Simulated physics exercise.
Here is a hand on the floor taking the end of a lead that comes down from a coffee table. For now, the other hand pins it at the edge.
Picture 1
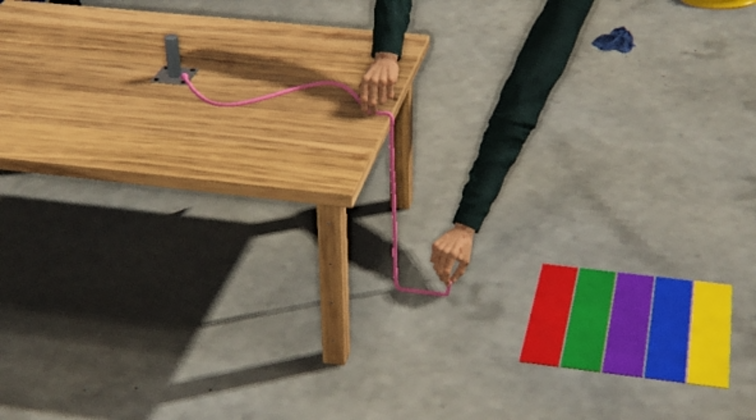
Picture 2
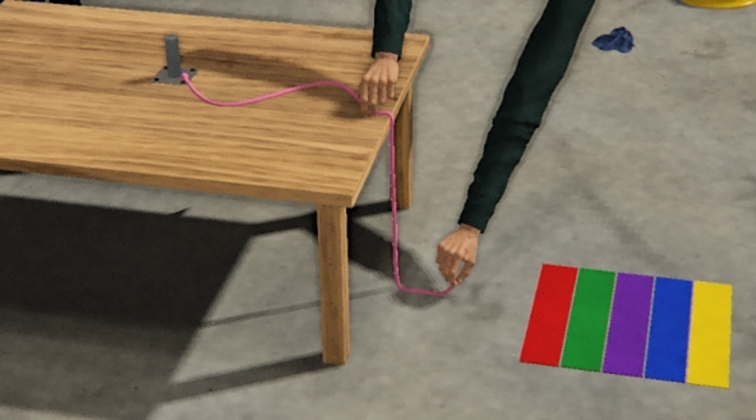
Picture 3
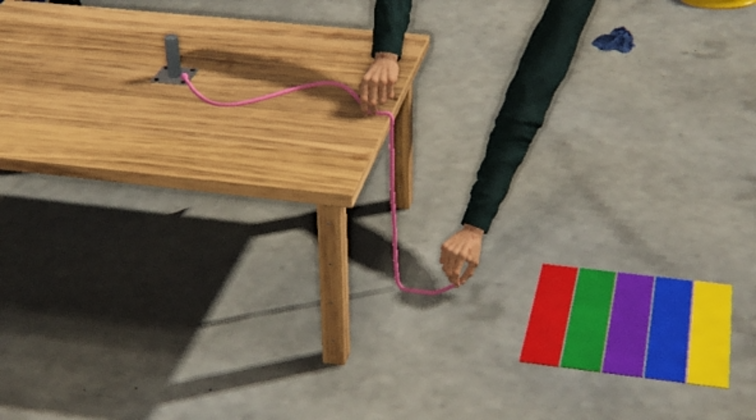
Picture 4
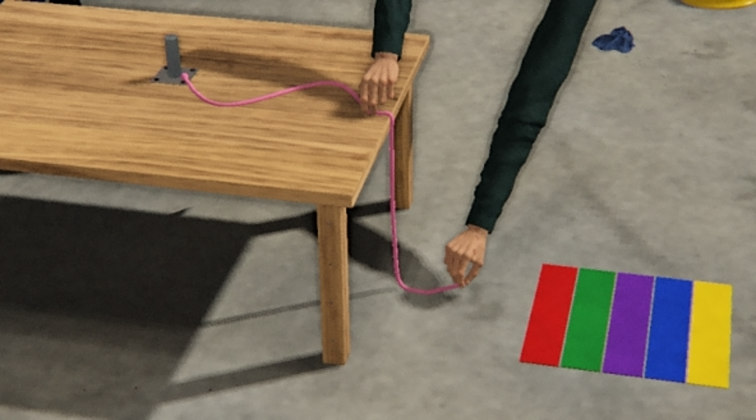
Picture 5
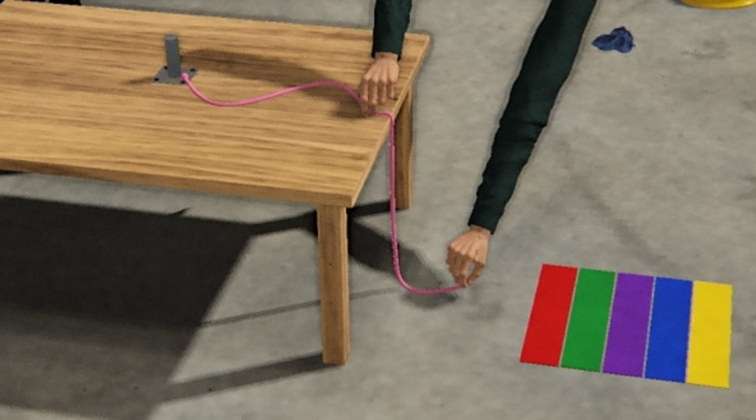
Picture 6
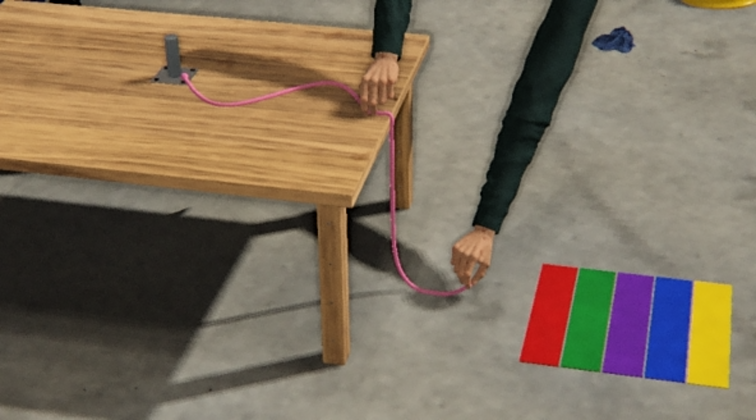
In this clip, one hand pins a pink lead at the edge of a wooden coffee table while another, near the floor, draws its lower end slightly right, on the side where red, green, purple, blue and yellow strips lie.
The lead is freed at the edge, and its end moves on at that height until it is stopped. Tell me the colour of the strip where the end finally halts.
It halts over blue.
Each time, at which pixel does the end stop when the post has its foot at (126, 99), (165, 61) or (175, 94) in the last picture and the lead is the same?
Respectively (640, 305), (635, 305) and (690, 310).
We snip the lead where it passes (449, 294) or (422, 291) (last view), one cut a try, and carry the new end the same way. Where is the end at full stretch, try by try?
It would be at (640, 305) in the first case and at (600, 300) in the second.
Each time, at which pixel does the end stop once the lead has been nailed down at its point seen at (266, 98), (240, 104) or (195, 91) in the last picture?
In order of the tries: About (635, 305), then (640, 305), then (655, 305).
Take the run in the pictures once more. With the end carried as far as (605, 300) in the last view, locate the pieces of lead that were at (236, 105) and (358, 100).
(262, 97) and (399, 128).
Soon after, end near (605, 300); over green.
Then, end near (648, 305); over purple.
At full stretch, end near (673, 308); over blue. It gets as far as the blue strip.
